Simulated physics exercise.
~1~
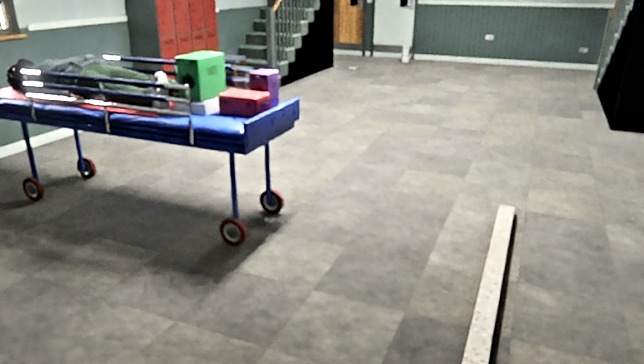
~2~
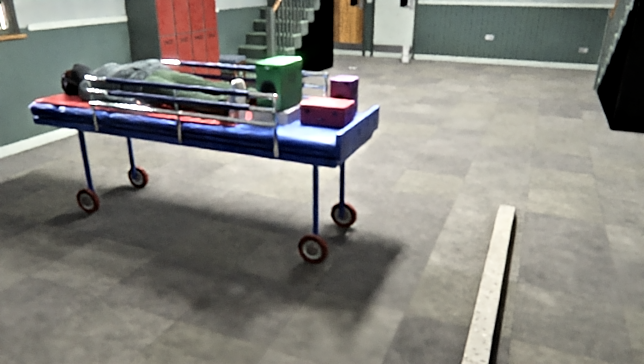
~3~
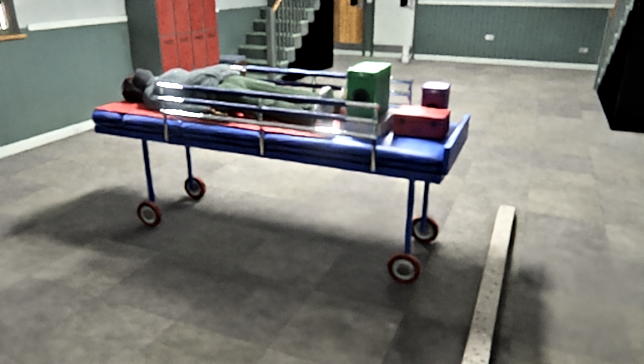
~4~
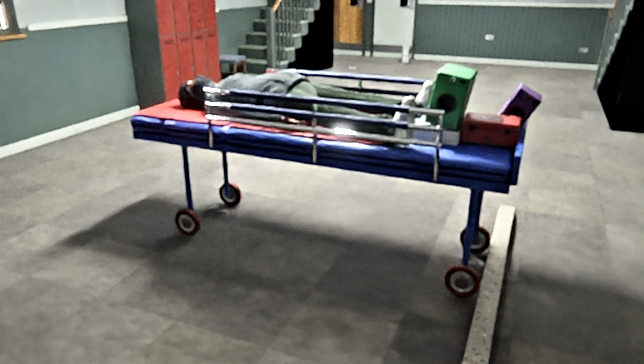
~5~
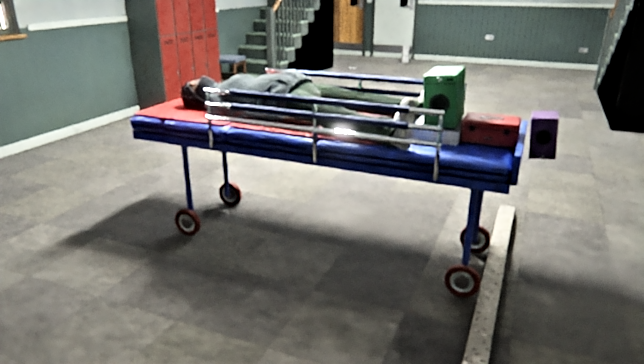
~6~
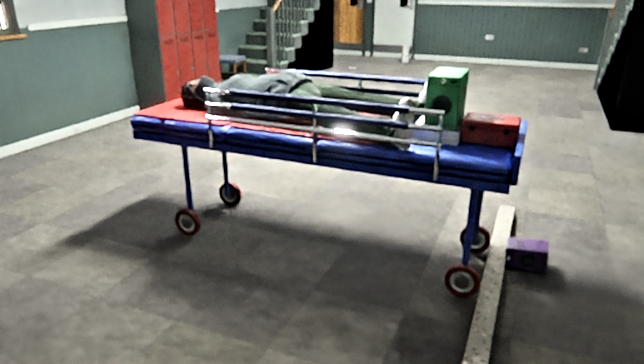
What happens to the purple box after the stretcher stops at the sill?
It tips over the foot end of the stretcher and drops off, ending up on the floor beside the sill.
